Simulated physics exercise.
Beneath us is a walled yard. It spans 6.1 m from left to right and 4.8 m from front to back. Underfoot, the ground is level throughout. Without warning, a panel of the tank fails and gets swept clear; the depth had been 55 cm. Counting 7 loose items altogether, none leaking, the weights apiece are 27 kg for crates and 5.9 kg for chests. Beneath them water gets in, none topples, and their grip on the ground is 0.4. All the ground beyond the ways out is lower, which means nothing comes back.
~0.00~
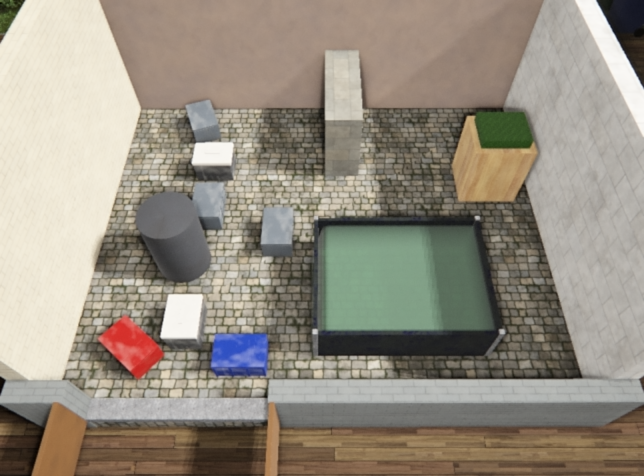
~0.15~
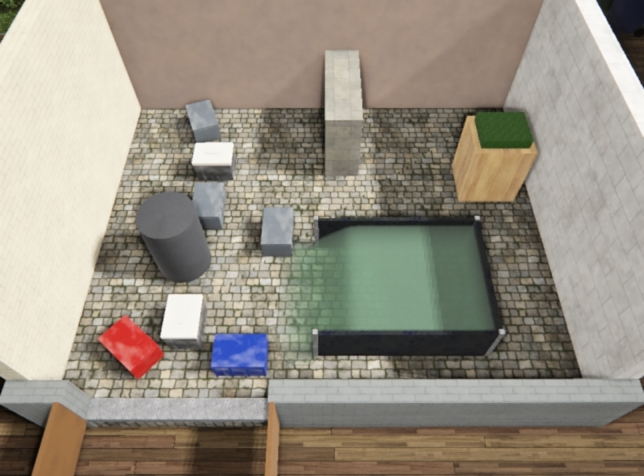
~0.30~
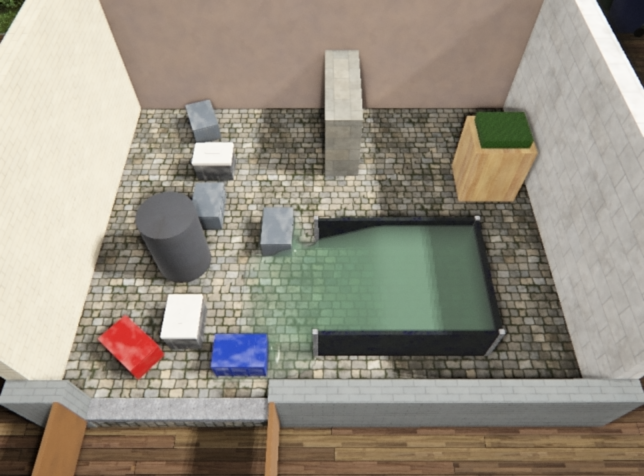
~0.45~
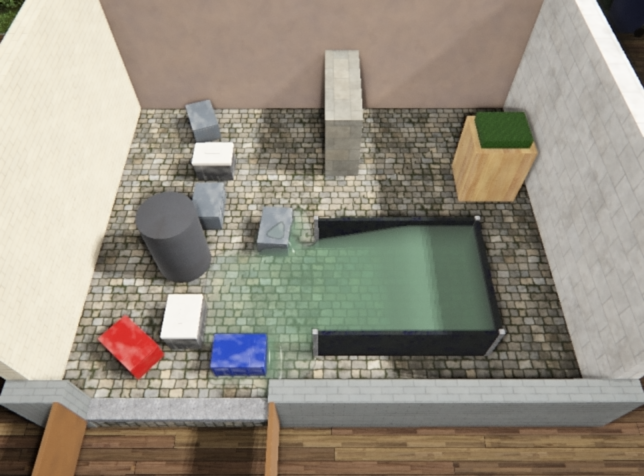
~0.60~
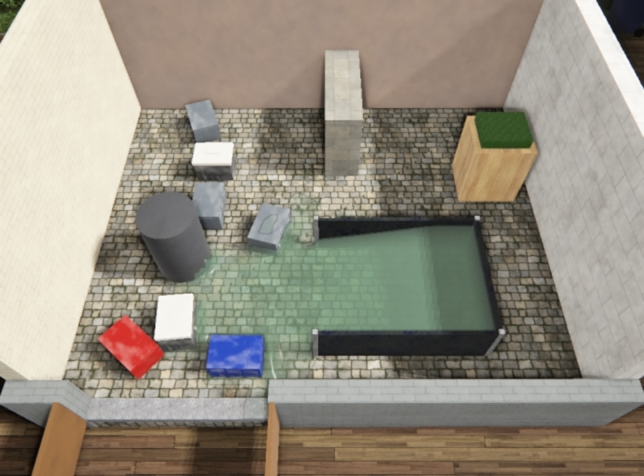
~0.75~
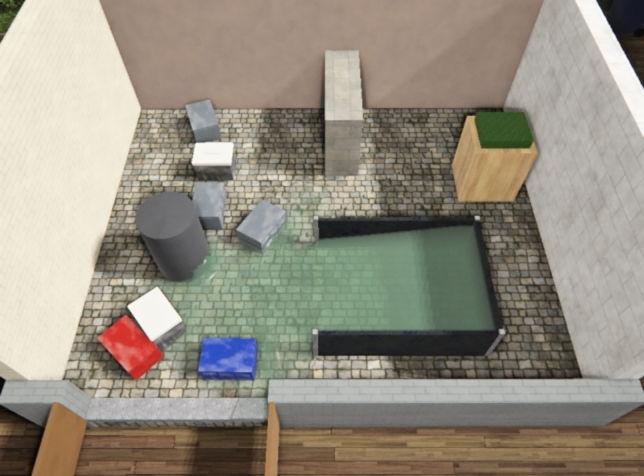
We see a walled, cobbled yard where the left side of a dark-framed tank disappears and greenish water spreads left across the ground, after which a grey block, a white block and the blue crate shift slightly leftward.
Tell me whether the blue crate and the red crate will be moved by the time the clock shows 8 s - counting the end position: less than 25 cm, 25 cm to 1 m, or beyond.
I expect the blue crate to be swept well away; I expect the red crate to be swept well away.
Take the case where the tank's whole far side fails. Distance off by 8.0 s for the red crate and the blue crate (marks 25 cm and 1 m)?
Red crate: Essentially stationary; blue crate: Essentially stationary.
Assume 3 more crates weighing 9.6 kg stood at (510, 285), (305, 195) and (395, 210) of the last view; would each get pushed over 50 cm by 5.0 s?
From first to last: Does not reach it, does not reach it, does not reach it.
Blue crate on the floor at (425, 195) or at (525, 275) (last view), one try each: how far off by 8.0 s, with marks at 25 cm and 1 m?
Taken in turn, it stays almost motionless and then stays almost motionless.
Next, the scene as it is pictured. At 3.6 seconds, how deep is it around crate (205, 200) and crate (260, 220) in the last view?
Roughly 14 and 4 cm.
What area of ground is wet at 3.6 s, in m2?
That flooded area is roughly 17 m2.
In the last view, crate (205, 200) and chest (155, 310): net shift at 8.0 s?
In turn: 150 cm, 200 cm.
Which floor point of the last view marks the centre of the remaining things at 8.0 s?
Mean position: Approximately (240, 181).
After 1.6 s the blue crate is near (171, 389), 0.8 m from its start, aground; the red crate is near (92, 373), 0.5 m from its start, aground; 0 of 7 are out; 1 afloat.
After 3.6 s the blue crate has gone out; the red crate has gone out; 2 of 7 are out; 3 afloat.
After 5.6 s the blue crate has gone out; the red crate has gone out; 2 of 7 are out; 4 afloat.
After 8.0 s the blue crate has gone out; the red crate has gone out; 2 of 7 are out; 2 afloat.
